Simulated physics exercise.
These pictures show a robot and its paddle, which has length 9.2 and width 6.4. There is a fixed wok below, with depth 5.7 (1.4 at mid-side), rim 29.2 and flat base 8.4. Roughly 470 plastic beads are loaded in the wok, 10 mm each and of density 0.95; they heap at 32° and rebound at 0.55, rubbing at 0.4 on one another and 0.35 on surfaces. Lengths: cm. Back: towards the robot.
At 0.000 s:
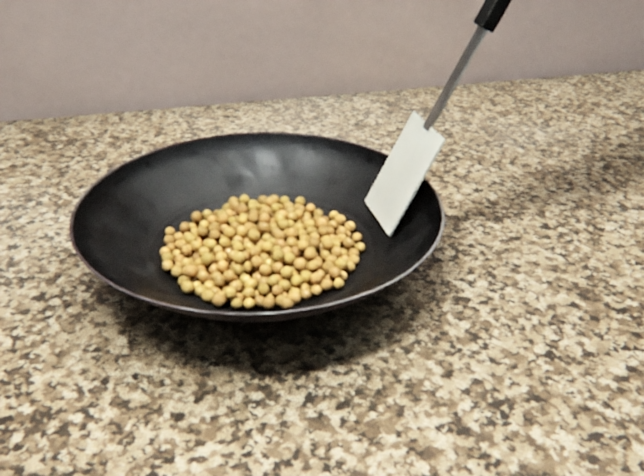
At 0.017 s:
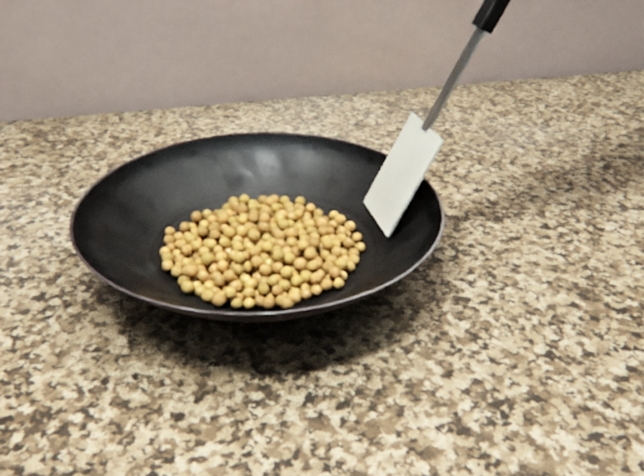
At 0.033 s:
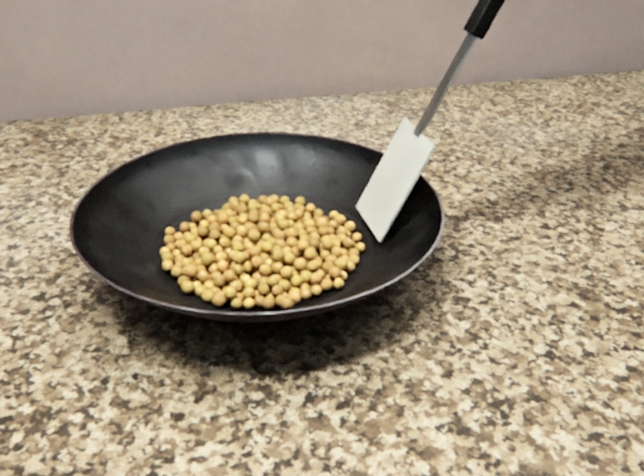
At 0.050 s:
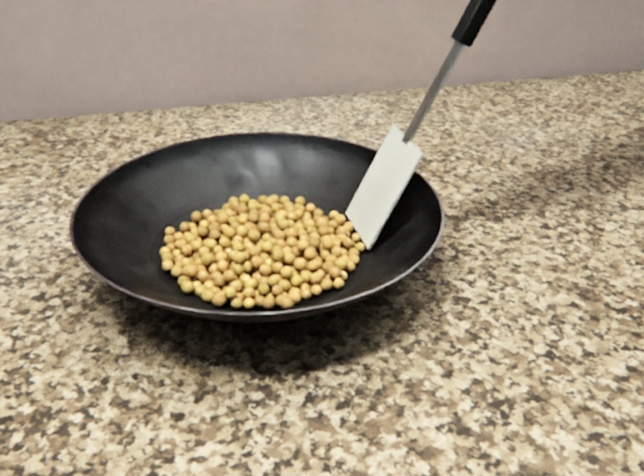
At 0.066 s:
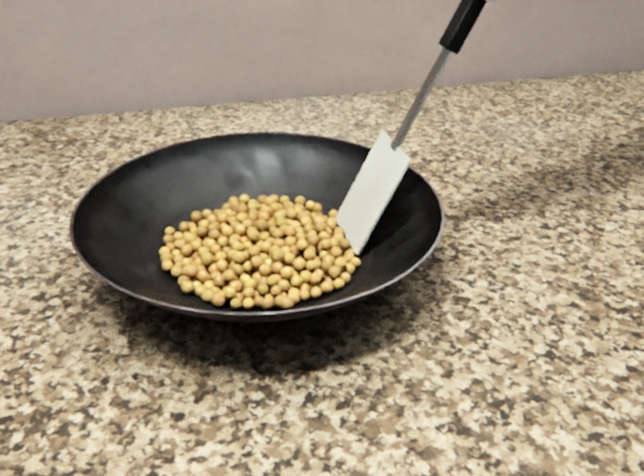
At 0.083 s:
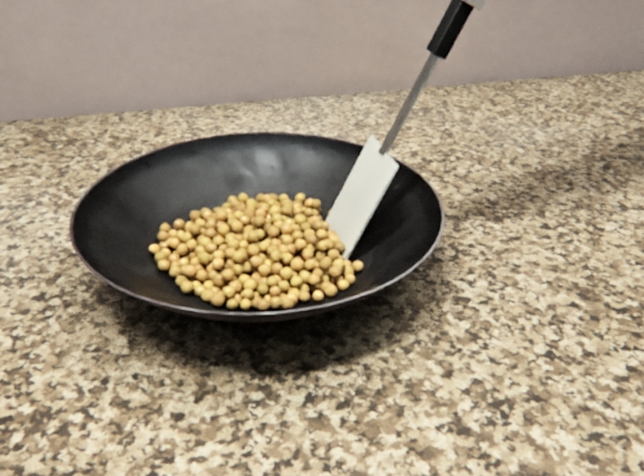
Black wok of tan beads sitting on a speckled counter as a pale paddle slides left, nudging the pile slightly left.
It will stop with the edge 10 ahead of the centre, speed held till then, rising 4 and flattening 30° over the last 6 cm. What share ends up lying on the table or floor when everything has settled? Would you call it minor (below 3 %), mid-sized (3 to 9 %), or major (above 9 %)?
I would call it mid-sized.
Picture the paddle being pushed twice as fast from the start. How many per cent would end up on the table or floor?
25 %.
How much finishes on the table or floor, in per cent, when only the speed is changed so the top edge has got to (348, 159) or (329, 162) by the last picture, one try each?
Respectively, around 20 and 25 per cent.
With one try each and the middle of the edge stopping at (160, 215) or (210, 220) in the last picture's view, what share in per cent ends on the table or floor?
First try roughly 0 percent, second roughly 0 percent.
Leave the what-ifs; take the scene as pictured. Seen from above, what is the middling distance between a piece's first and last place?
Around 4 cm, measured level.
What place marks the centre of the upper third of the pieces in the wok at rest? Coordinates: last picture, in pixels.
Close to pixel (164, 246).
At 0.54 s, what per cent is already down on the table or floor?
Around 6 percent.
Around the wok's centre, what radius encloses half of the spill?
That distance comes to about 28 cm.
By 0.18 s, sloping 64°, highest piece 4 above the table; 473 in the wok.
By 0.29 s, sloping 55°, highest piece 6 above the table; 473 in the wok.
By 0.54 s, sloping 34°, highest piece 5 above the table; 449 in the wok, 24 on the table or floor.
By 1.59 s, sloping 34°, highest piece 5 above the table; 449 in the wok, 24 on the table or floor.
Final count, 449 in the wok, 24 on the table or floor. That is 5 % on the table or floor.
